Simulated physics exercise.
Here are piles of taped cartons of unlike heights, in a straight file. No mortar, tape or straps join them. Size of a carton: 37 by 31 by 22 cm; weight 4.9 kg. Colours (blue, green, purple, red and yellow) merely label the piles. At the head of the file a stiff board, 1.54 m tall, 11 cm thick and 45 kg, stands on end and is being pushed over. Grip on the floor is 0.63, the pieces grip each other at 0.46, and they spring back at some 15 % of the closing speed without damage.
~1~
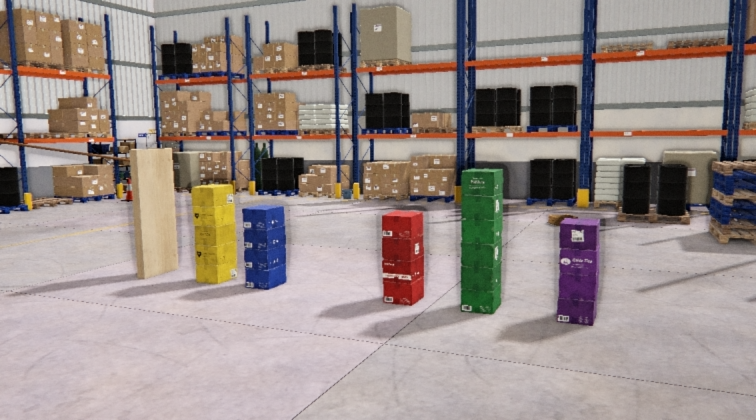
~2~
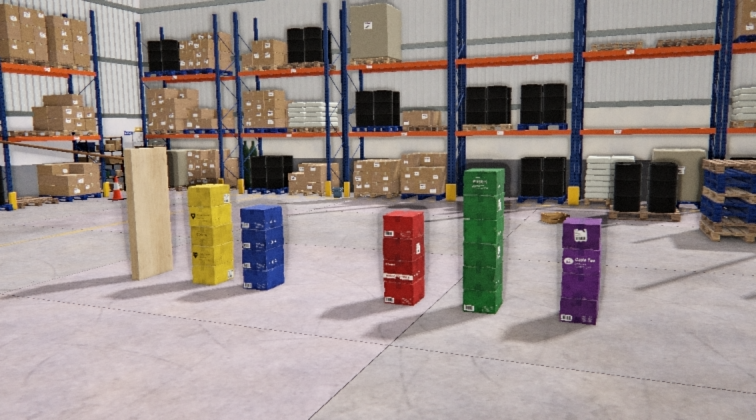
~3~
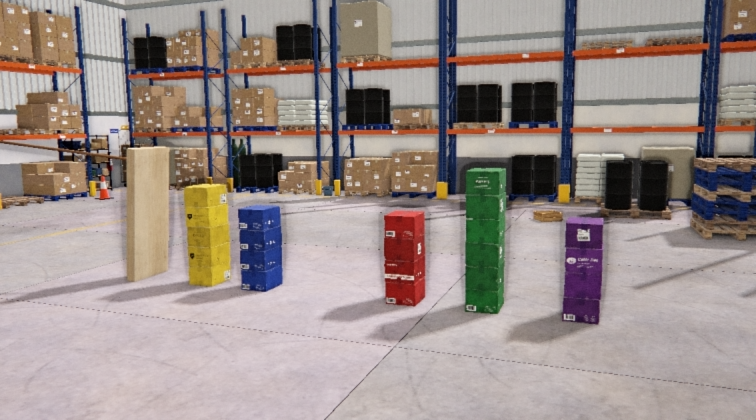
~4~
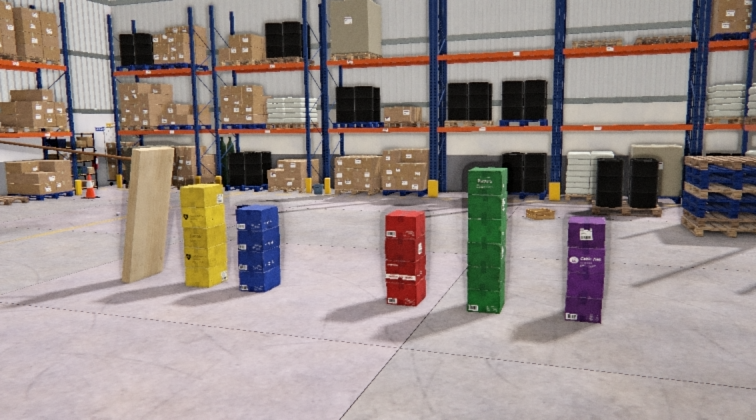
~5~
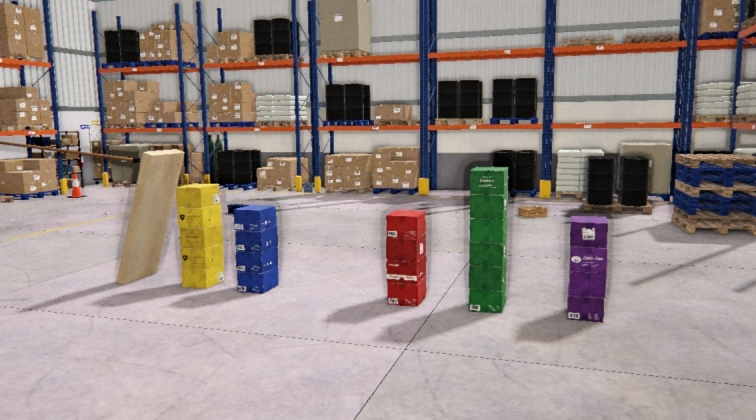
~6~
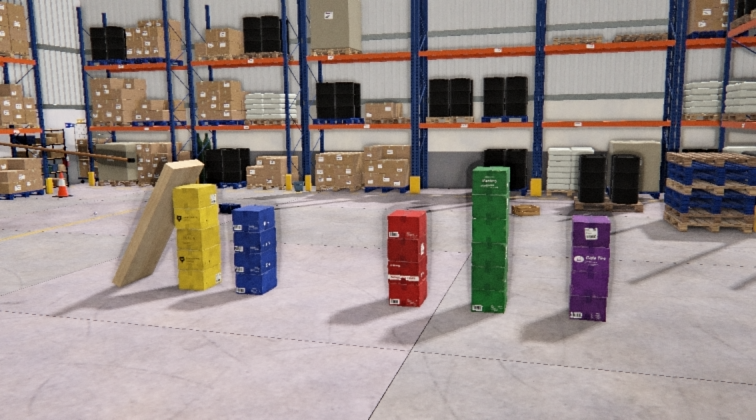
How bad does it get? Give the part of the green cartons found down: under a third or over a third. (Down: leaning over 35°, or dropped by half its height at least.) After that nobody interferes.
The part is under a third.
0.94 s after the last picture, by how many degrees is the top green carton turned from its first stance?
About 0°.
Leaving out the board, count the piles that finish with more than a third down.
The count is 2.
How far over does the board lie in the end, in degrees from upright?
Some 70° from upright.
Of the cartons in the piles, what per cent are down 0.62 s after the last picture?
By then 20 per cent.
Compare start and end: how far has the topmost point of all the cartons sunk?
Some 0 cm lower.
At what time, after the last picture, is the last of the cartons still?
Near 2.0 s.
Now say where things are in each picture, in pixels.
In the first frame (places mark the middle of the side facing us; the camera moves round a little), pole end 12 cm short, board 0° from upright; top green carton (477, 184); top red carton (396, 227); the rest undisturbed.
Pole end 12 mm short, board 0° from upright; top green carton (480, 183), in the second frame.
Pole end 10 cm in, board 5° from upright; top green carton (482, 183); the rest undisturbed, in the third frame.
Pole end 19 cm in, stopped, board 11° from upright; top green carton (485, 183); the rest undisturbed, in the fourth frame.
Pole end (134, 160) 19 cm in, stopped, board 19° from upright; top green carton (487, 183); the rest undisturbed, in the fifth frame.
Pole end (129, 161) 19 cm in, stopped, board 31° from upright; top green carton (489, 183); top red carton (403, 228); the rest undisturbed, in the sixth frame.
Then, 0.32 s after the last picture, board 46° from upright; none of the 6 green cartons down (0 of 23 in all colours); top green carton unmoved; top yellow carton leaning 21°.
Then, 0.62 s after the last picture, board 61° from upright; none of the 6 green cartons down (5 of 23 in all colours); top green carton unmoved; top blue carton leaning 21°.
Then, 0.94 s after the last picture, board 67° from upright; none of the 6 green cartons down (8 of 23 in all colours); top green carton unmoved; top blue carton on its side.
At rest, board 69° from upright; none of the 6 green cartons down (8 of 23 in all colours); top green carton unmoved; top blue carton on its side. That is 0 per cent. As the last picture would show them, middles, top green carton near (491, 180), top blue carton near (374, 281).
